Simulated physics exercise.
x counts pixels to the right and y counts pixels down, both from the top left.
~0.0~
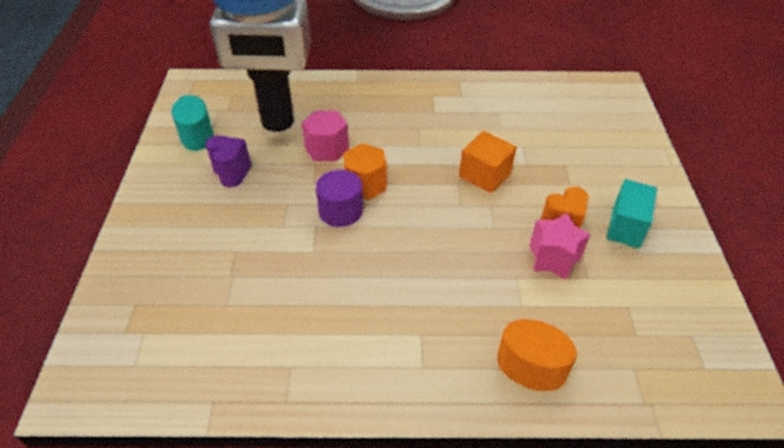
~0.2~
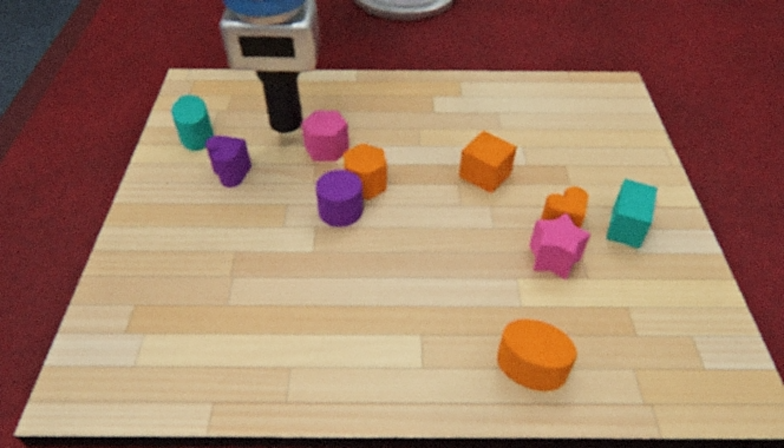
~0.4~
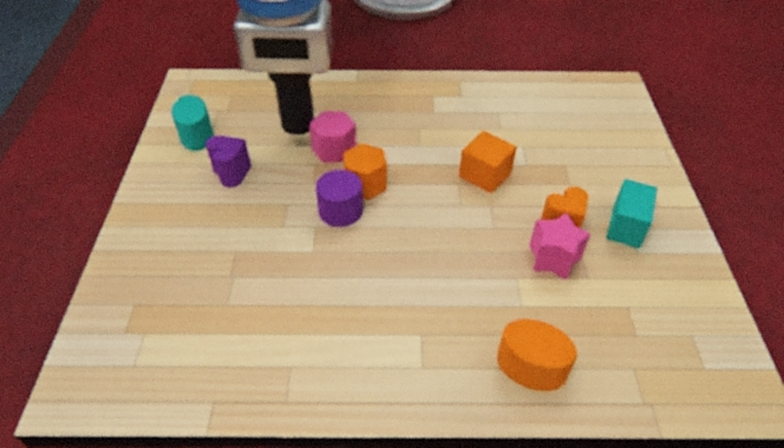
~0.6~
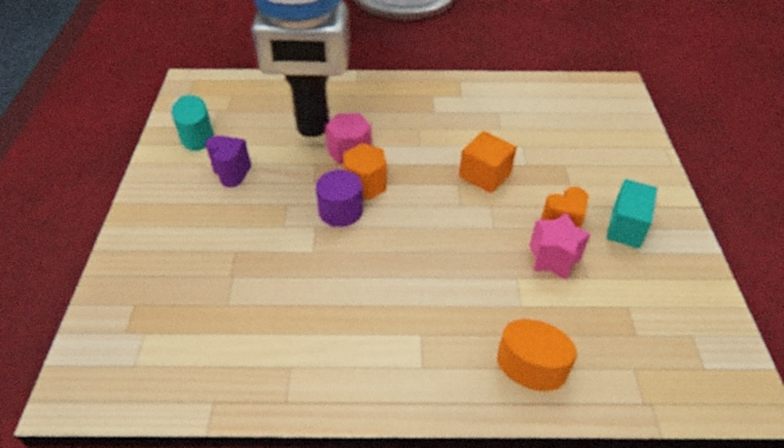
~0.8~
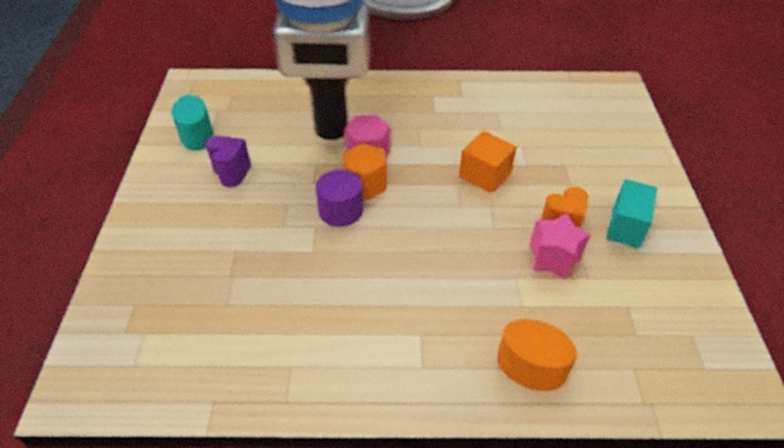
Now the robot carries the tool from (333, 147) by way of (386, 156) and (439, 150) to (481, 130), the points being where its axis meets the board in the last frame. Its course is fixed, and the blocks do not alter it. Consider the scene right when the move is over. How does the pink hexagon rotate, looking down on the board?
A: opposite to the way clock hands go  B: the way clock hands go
B: The way clock hands go.
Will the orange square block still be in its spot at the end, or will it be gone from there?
Once the tool is done, the orange square block is in a new spot.
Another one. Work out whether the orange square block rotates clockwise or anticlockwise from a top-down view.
Clockwise, from overhead.
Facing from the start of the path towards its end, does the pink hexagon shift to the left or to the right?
Side: Right.
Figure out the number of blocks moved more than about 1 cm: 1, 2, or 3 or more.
Here I'd predict two blocks moving more than 1 cm.
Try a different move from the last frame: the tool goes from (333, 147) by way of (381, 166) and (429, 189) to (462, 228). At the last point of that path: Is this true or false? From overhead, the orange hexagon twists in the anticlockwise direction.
That claim is false.
The first path, step by step. One third of the way, tool (386, 140); pink hexagon (424, 132), turned 20° anticlockwise.
Two thirds of the way, tool (441, 134); pink hexagon (479, 132); orange square block (513, 153).
At the end, tool (483, 114); orange hexagon still; pink hexagon (509, 126), turned 65° clockwise; orange square block (523, 156), turned 25° clockwise.
